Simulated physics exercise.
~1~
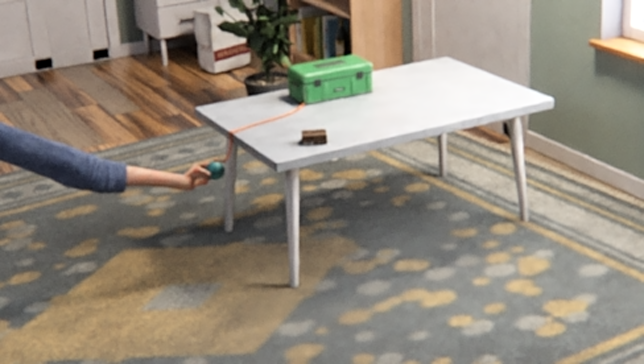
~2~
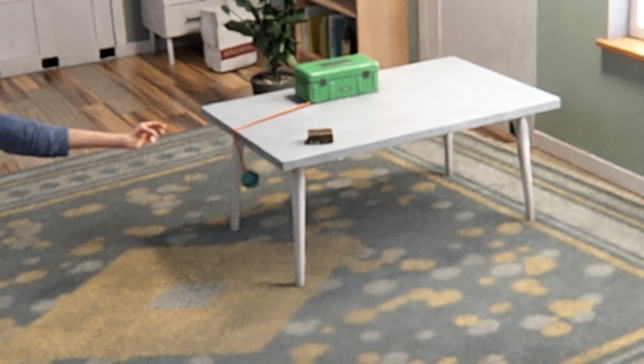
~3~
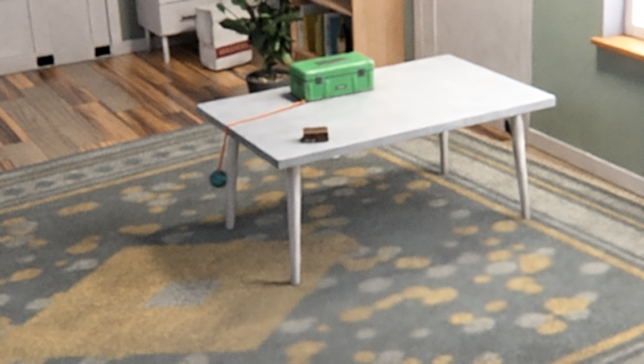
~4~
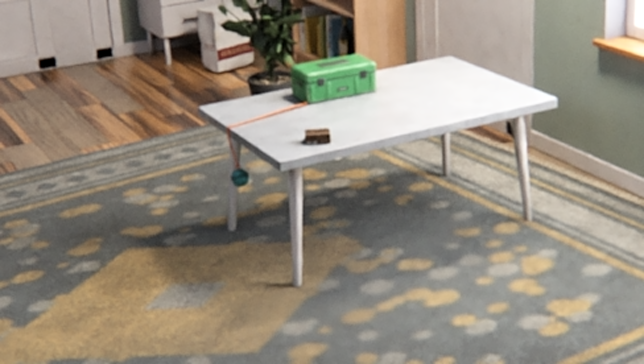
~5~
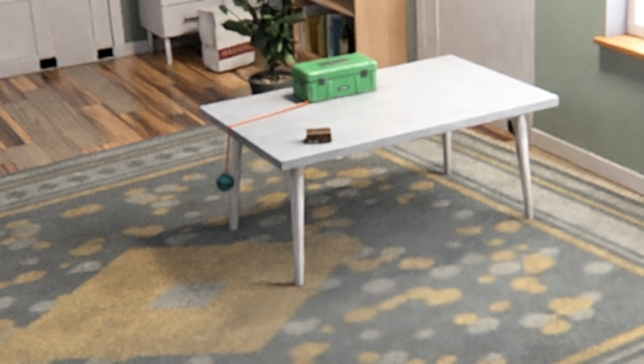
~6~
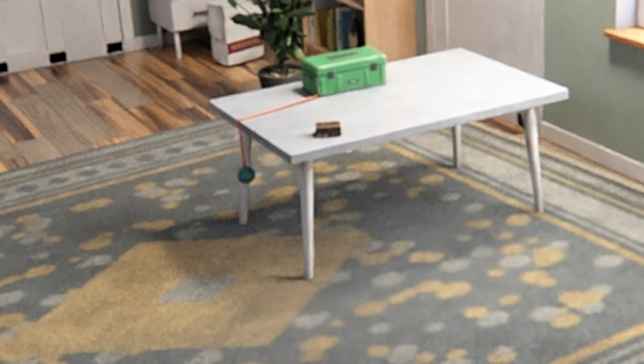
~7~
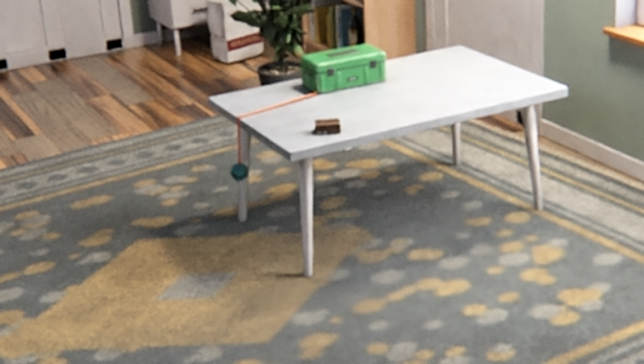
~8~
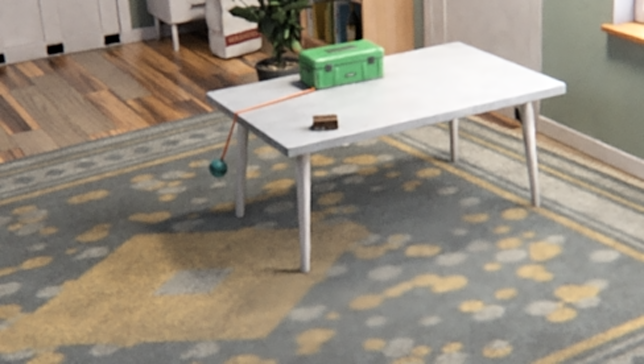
At the start, a hand at the left holds a turquoise ball beside the end of a white table, where a green toolbox and a small brown box rest. An orange ribbon runs from the ball over the table's edge toward the toolbox. The hand lets go and draws back, and the ball hangs near the table leg. With the arm gone from view, the ball swings gently left and right, while the toolbox and brown box stay put. Finally, it swings left again, still hanging clear of the patterned rug, with both boxes in place on the tabletop.
